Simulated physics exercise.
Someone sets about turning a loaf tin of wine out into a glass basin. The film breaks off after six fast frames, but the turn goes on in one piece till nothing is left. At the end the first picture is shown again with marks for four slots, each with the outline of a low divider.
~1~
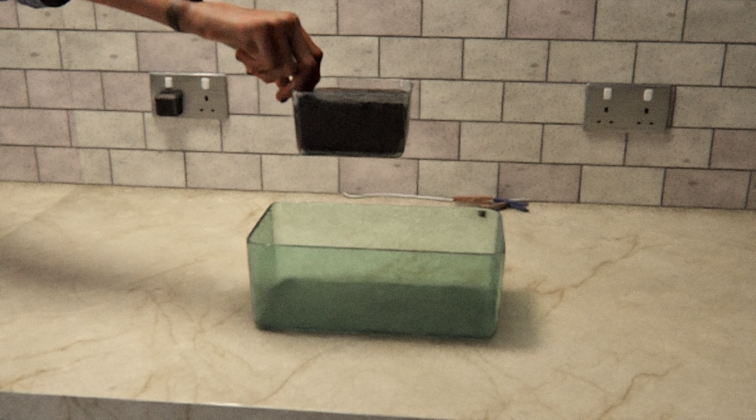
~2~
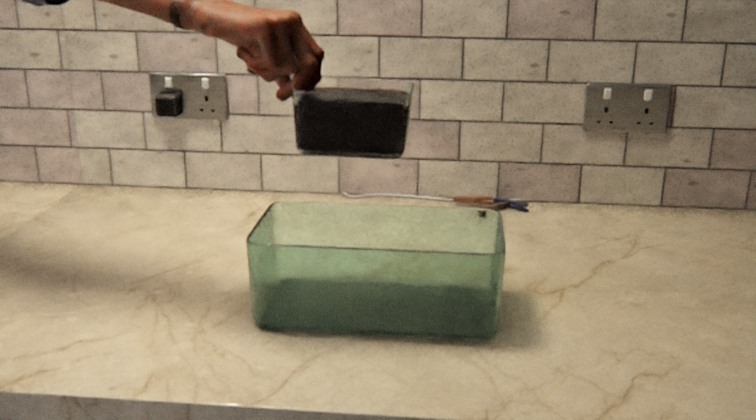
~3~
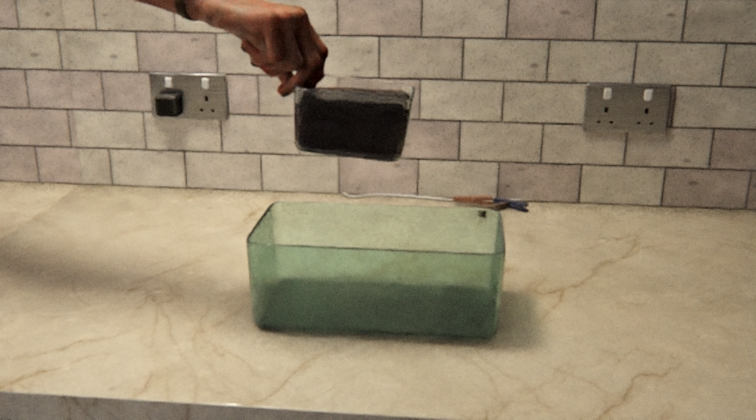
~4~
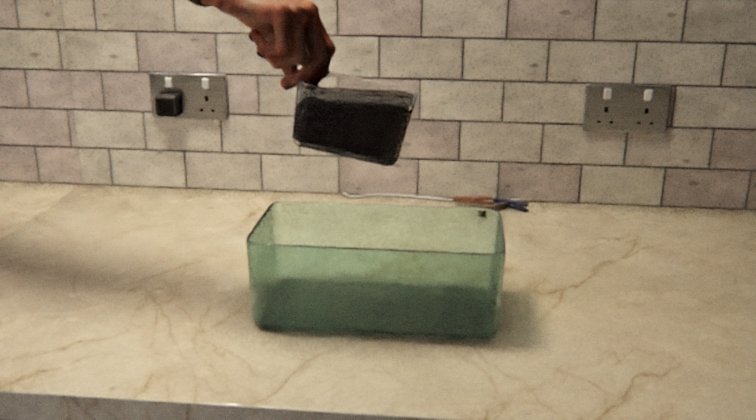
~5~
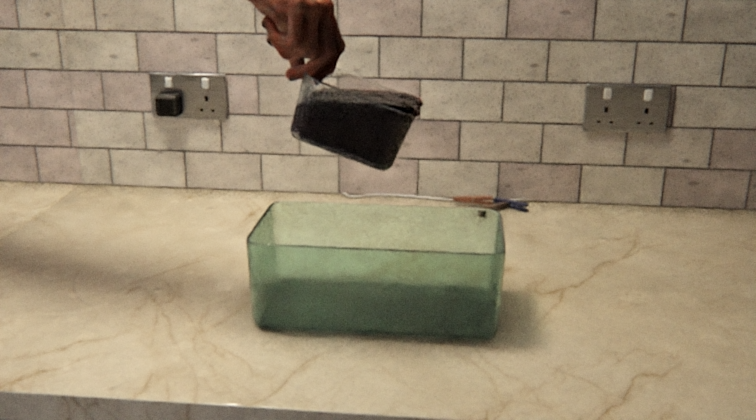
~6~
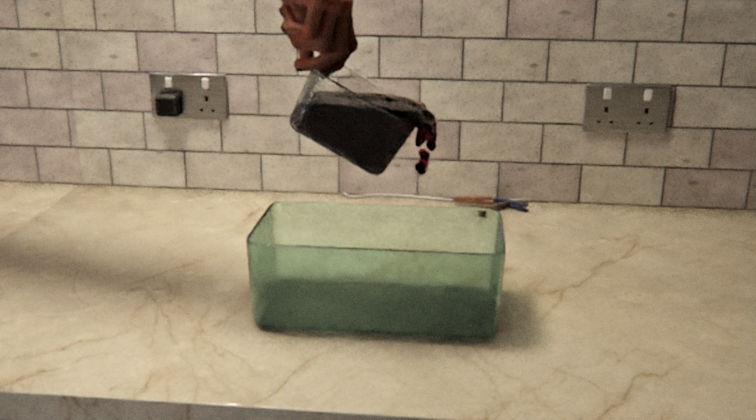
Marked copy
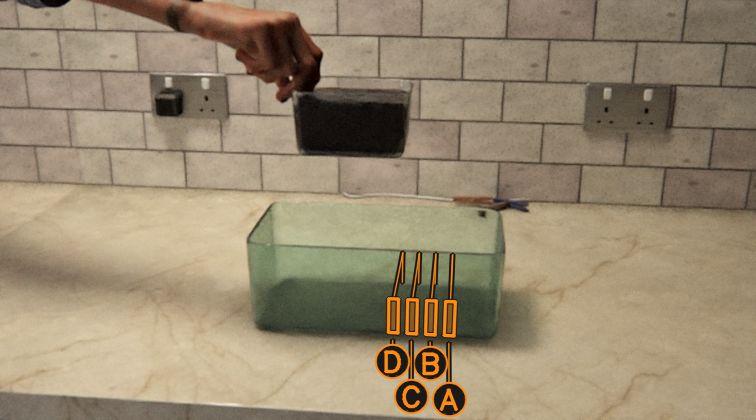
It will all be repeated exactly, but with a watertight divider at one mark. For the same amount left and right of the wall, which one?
The best slot is A.
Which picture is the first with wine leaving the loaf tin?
In picture 5.
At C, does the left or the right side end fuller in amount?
More ends on the right.
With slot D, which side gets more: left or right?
More ends on the right.
On the marked copy, A at (448, 342); B at (430, 341); C at (411, 340); D at (392, 339).
For slot A, about 51 % ends left of the wall and 49 % right of it.
For slot B, about 35 % ends left of the wall and 64 % right of it.
For slot C, about 21 % ends left of the wall and 78 % right of it.
For slot D, about 12 % ends left of the wall and 87 % right of it.
